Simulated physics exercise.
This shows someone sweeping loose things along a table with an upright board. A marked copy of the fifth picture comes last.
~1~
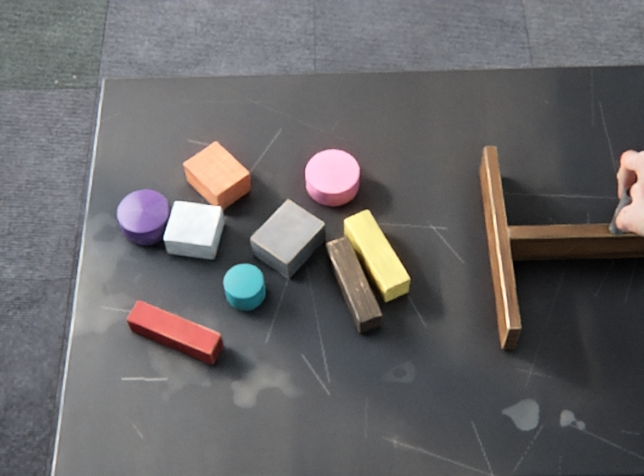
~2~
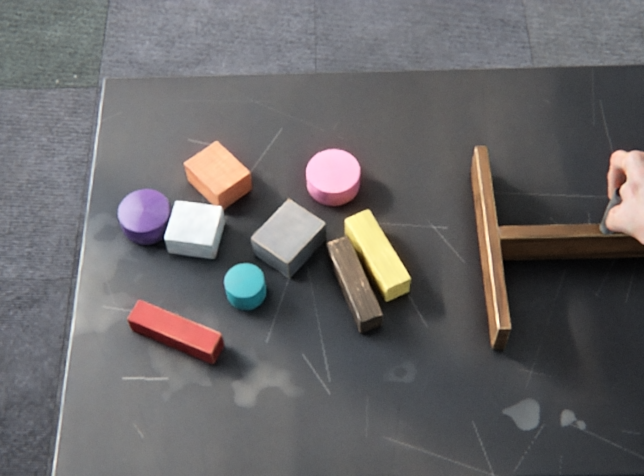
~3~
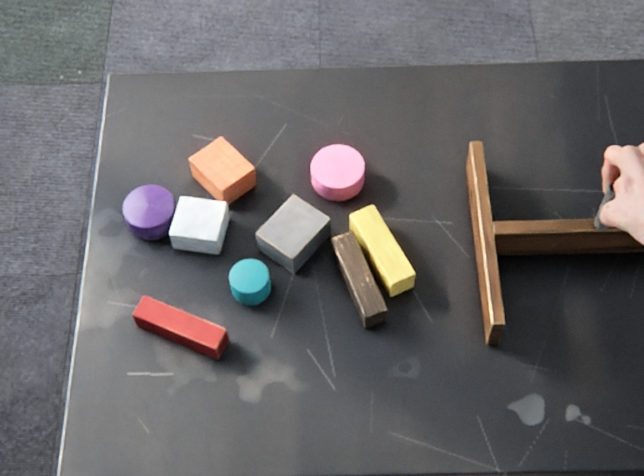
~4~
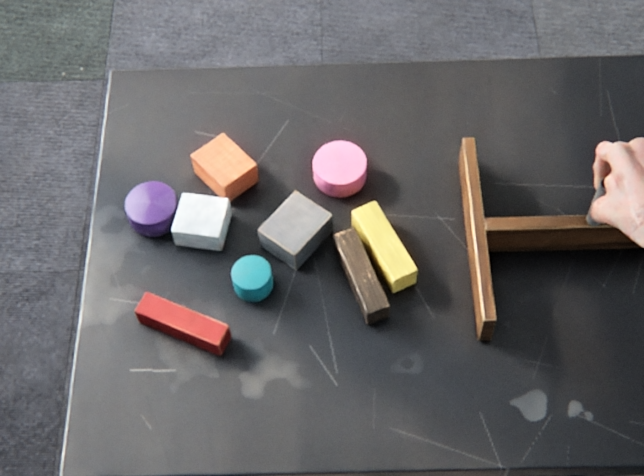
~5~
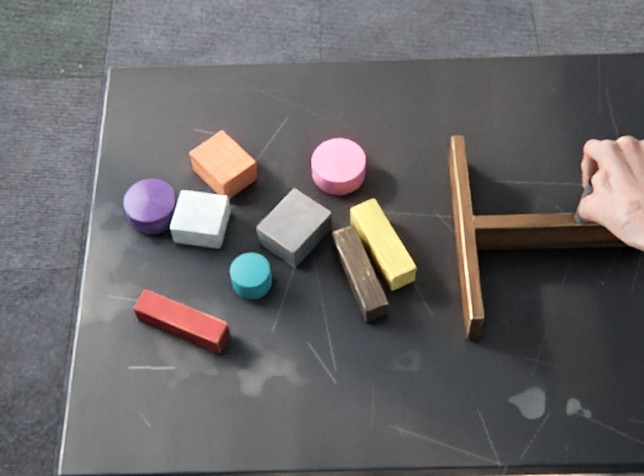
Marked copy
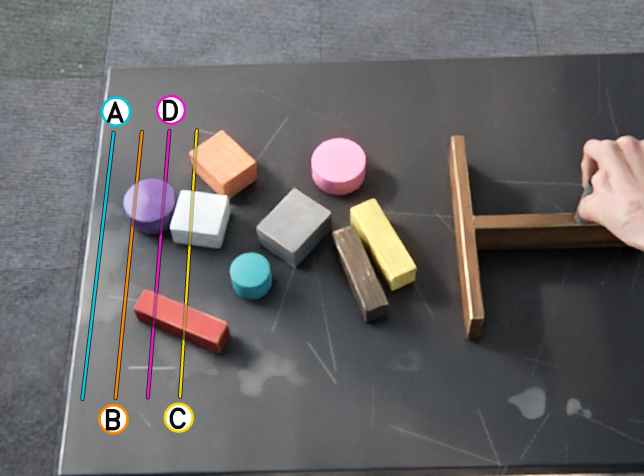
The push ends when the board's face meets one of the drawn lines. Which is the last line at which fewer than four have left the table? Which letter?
It should halt at D.
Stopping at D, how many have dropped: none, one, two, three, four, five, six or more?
By then, two.
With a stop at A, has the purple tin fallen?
By then, yes.
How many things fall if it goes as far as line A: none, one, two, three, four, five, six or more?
By then, six or more.
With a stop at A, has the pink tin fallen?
Yes.
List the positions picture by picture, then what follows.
In the first frame, pink tin (333, 179); black bar (353, 285); turquoise tin (245, 288).
In the second frame, board (493, 232); red stick (176, 332).
In the third frame, board (486, 227); purple tin (150, 213).
In the fourth frame, board (479, 224); yellow bar (384, 247).
In the fifth frame, board (467, 222); pink tin (339, 167); black bar (359, 273); turquoise tin (251, 277).
On the marked copy, A at (99, 255); B at (130, 254); C at (189, 253); D at (159, 253).
Taking D. A third of the way, board (356, 225); pink tin (320, 168); black bar (310, 276).
Two thirds of the way, board (243, 228); purple tin (95, 187); white block (125, 218).
When it is over, board (158, 230); white block over the edge; purple tin over the edge; two fallen.
As for the rest, A drops seven; B drops four; C is within the limit but short.
